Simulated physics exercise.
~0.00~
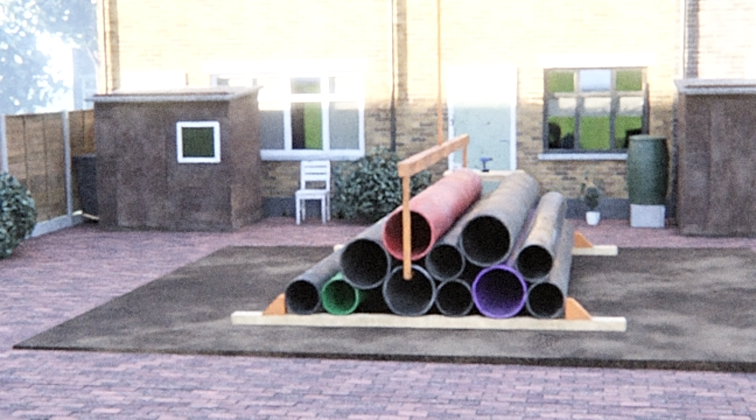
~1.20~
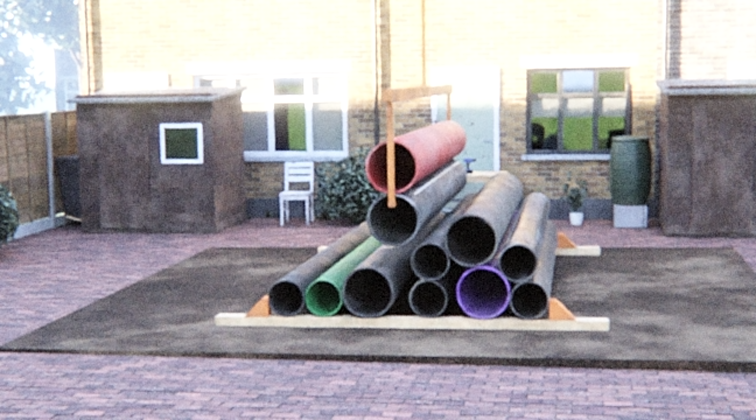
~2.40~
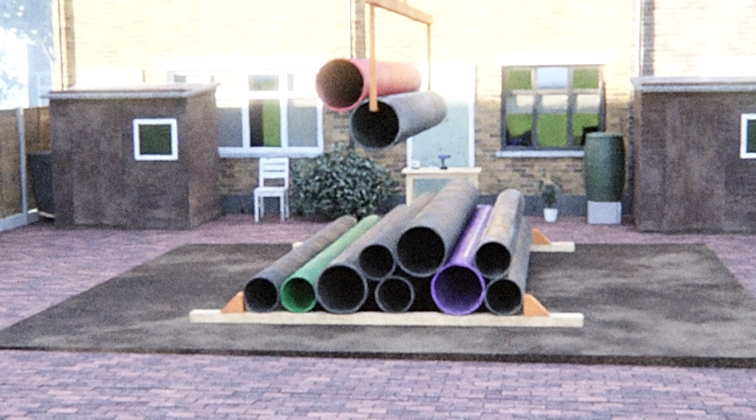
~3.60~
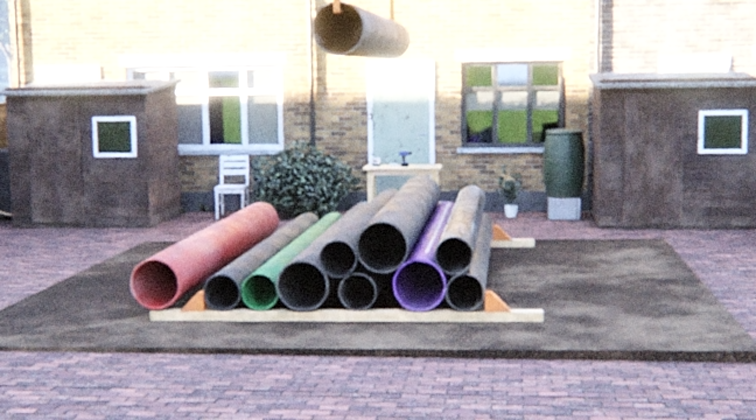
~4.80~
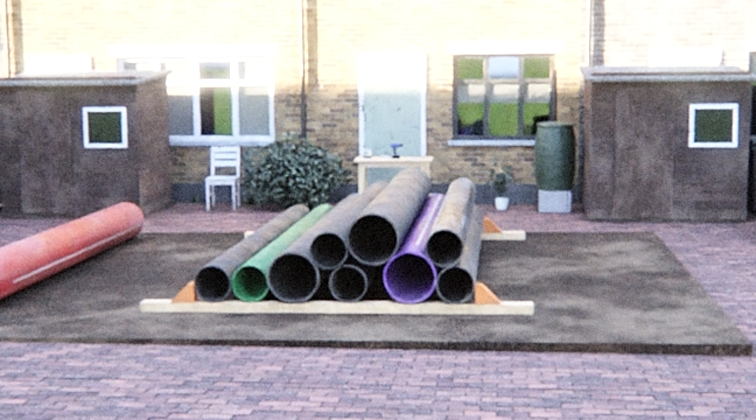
In a paved yard behind a brick house, an orange lifting frame raised a black pipe from a chocked stack, carrying the red one up with it until the red pipe tipped off, dropped to the left and rolled away, leaving green and purple in place.
